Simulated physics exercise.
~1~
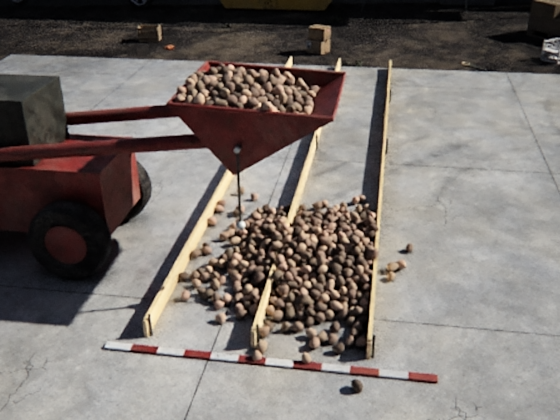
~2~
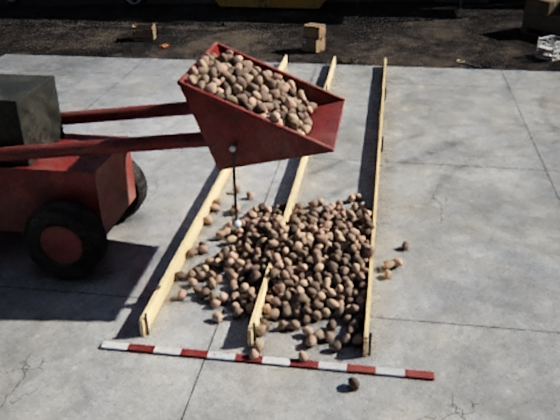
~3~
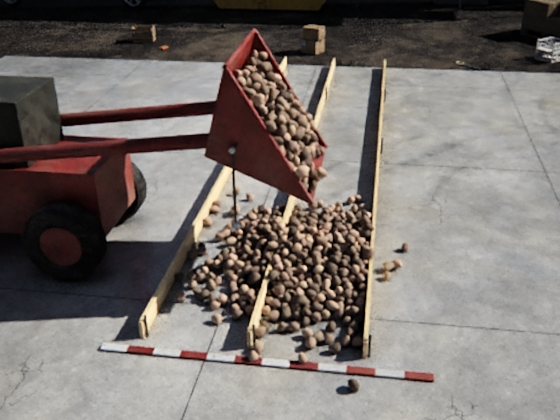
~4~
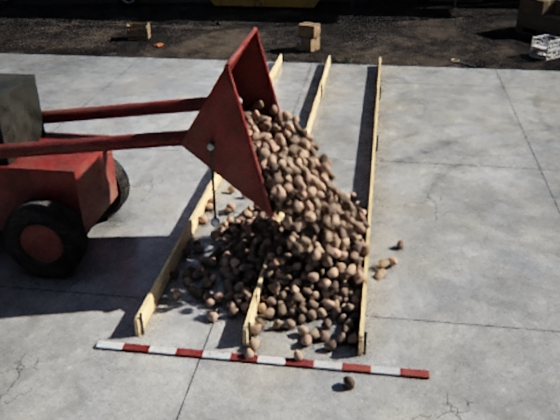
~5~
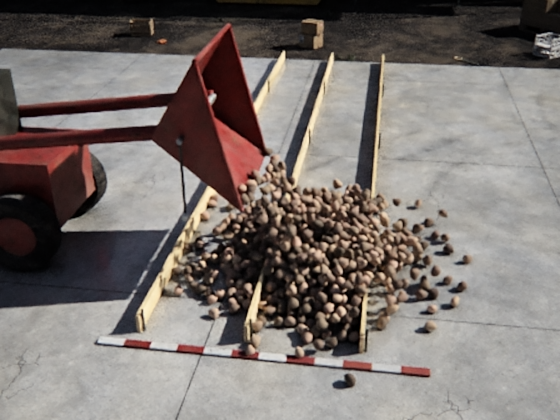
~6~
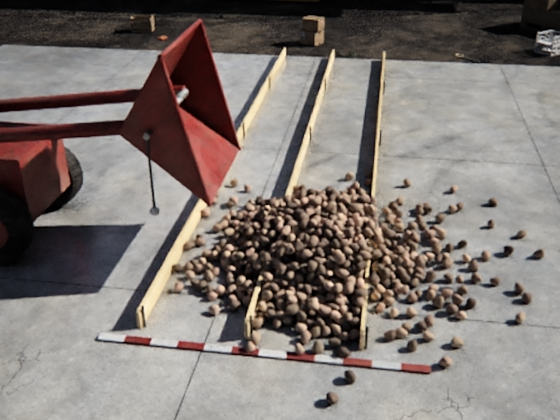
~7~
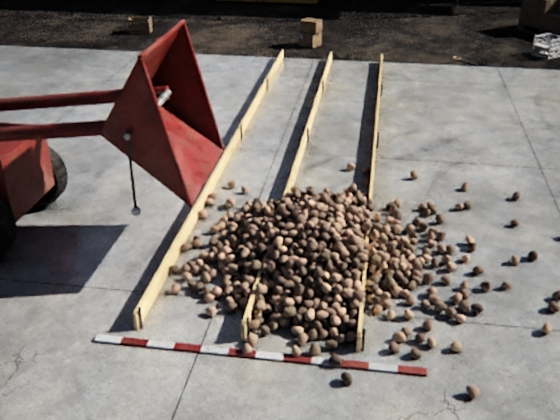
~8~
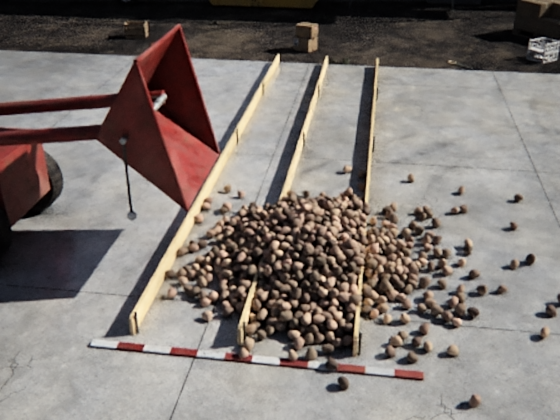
A red loader tips its bucket of brown stones onto a pile and backs away left.
